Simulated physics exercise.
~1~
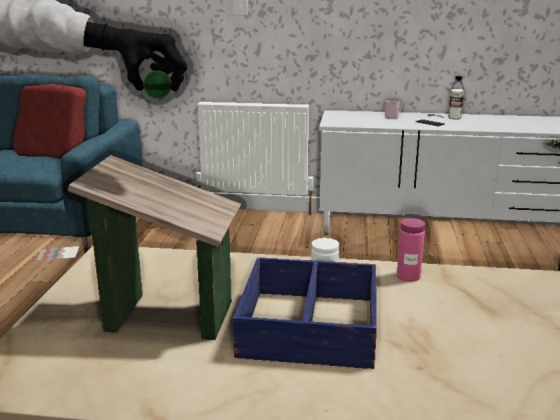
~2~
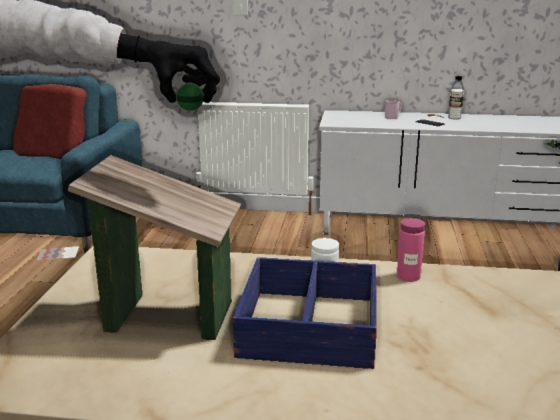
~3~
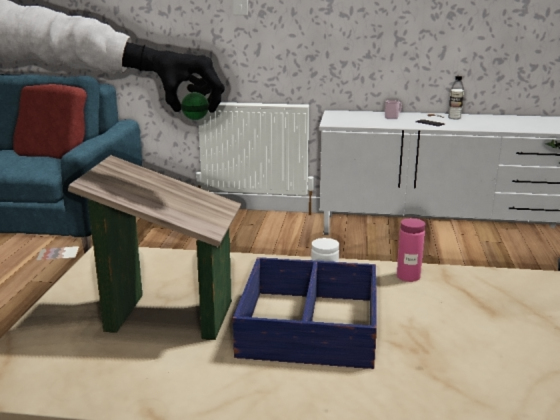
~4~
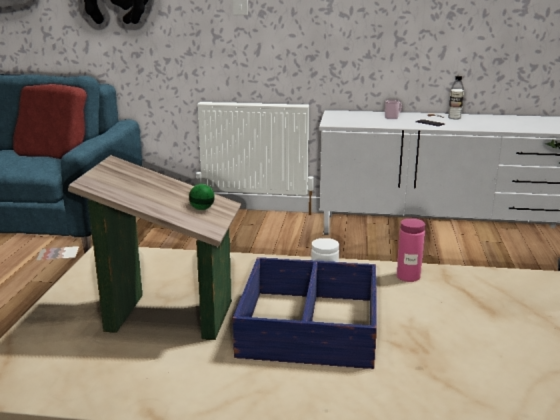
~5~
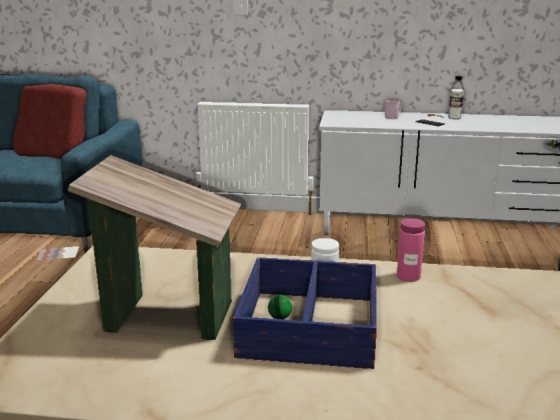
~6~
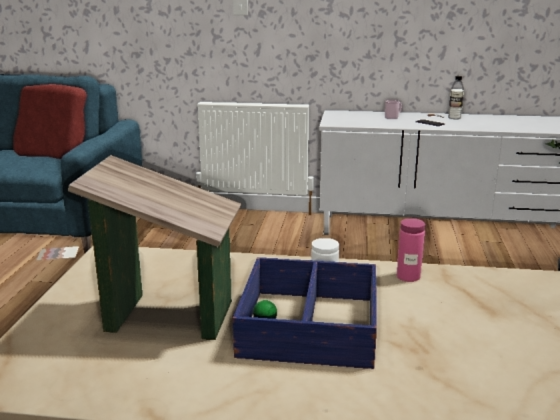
Black-gloved hand releasing a green ball above a sloping wooden board, the ball rolling down and settling in a blue tray's left bay.
